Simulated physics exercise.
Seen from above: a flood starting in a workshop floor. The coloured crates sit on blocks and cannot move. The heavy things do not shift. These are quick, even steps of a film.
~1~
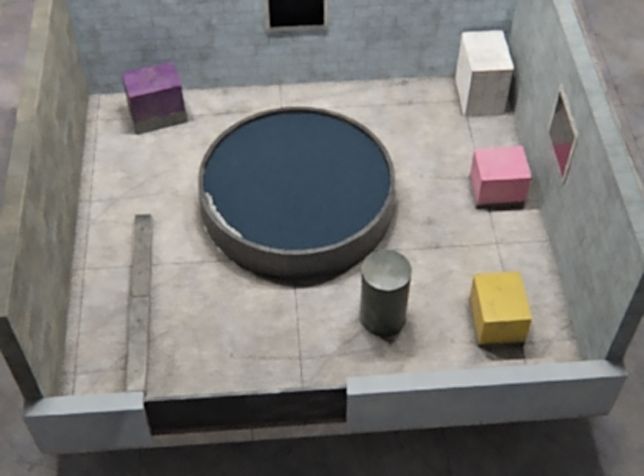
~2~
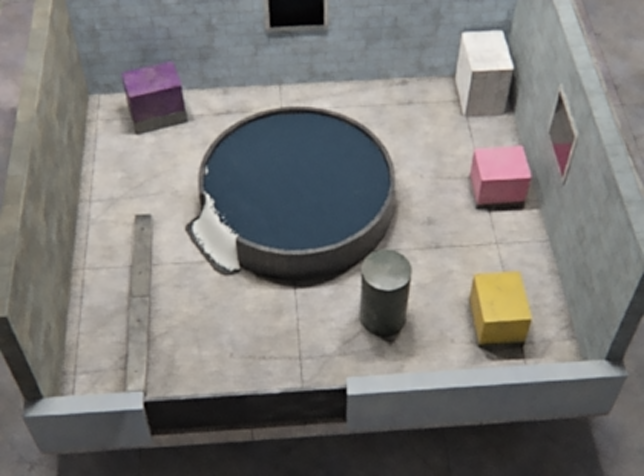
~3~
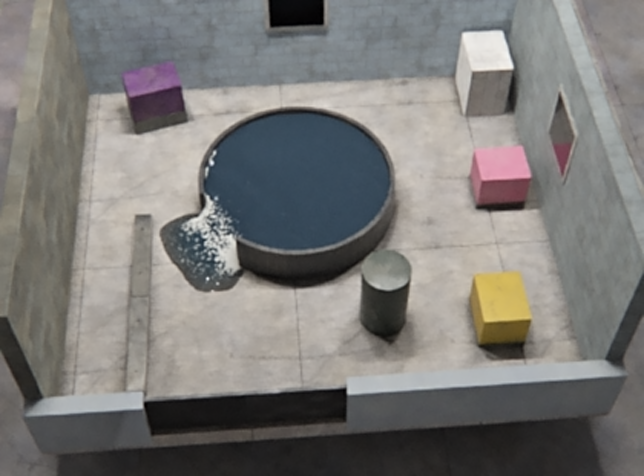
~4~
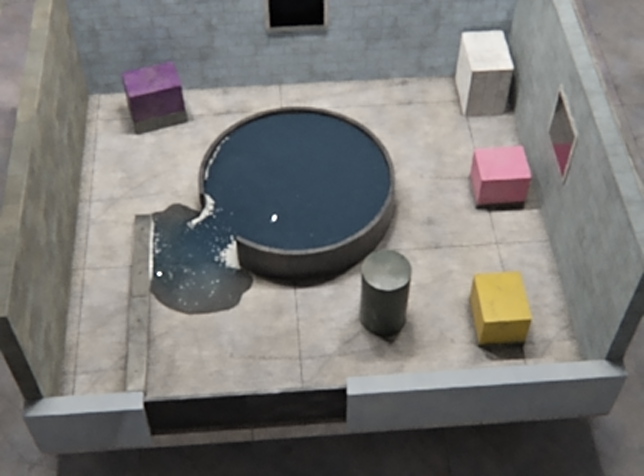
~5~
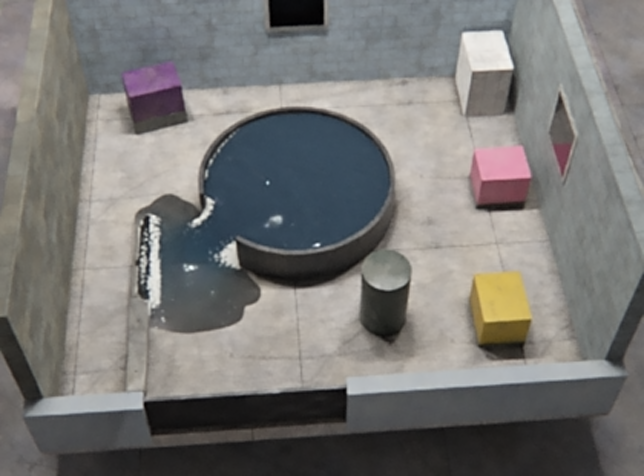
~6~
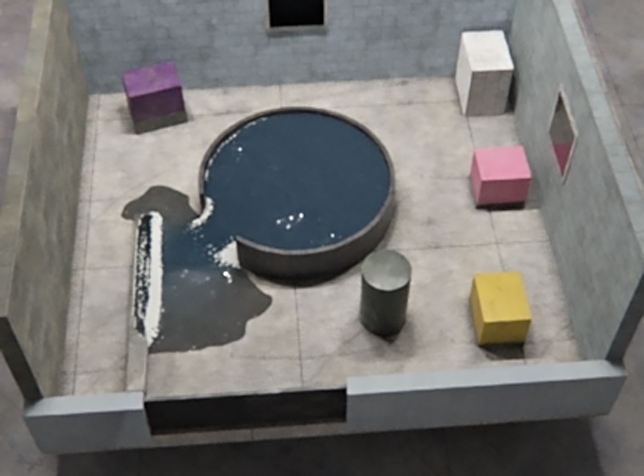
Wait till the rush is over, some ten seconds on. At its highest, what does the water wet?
One by one: The pink crate is soaked; the purple crate keeps dry; the yellow crate is soaked.
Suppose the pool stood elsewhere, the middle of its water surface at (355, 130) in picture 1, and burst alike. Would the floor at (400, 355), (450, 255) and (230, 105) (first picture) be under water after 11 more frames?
In turn: Not flooded, dry, free of water.
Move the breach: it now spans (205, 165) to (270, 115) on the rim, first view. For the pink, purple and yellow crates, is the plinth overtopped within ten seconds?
My reading: The pink one ends up wet, the purple one takes water, the yellow one is soaked.
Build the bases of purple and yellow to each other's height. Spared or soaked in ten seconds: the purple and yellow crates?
My reading: The purple one ends up wet; the yellow one is safe.
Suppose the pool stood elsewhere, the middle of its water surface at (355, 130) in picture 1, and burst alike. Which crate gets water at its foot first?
That is the one in purple.
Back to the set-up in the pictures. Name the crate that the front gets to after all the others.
Last comes the one in pink.
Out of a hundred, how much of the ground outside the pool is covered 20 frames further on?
I make it 50 per cent.
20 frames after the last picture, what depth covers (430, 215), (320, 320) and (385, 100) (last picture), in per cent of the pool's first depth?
In turn 0, 4 and 0 in a hundred.
A moment on, water covers 20 % of the floor; the pink crate not reached, the purple crate not reached, the yellow crate not reached.
Next, water covers 35 % of the floor; the pink crate not reached, the purple crate water round its plinth, the yellow crate not reached.
Then, water covers 50 % of the floor; the pink crate not reached, the purple crate water round its plinth, the yellow crate water round its plinth.
Later, water covers 75 % of the floor; the pink crate water round its plinth, the purple crate water round its plinth, the yellow crate water round its plinth.
In the end, water covers 95 % of the floor; the pink crate was topped, the purple crate stayed above the water, the yellow crate was topped.
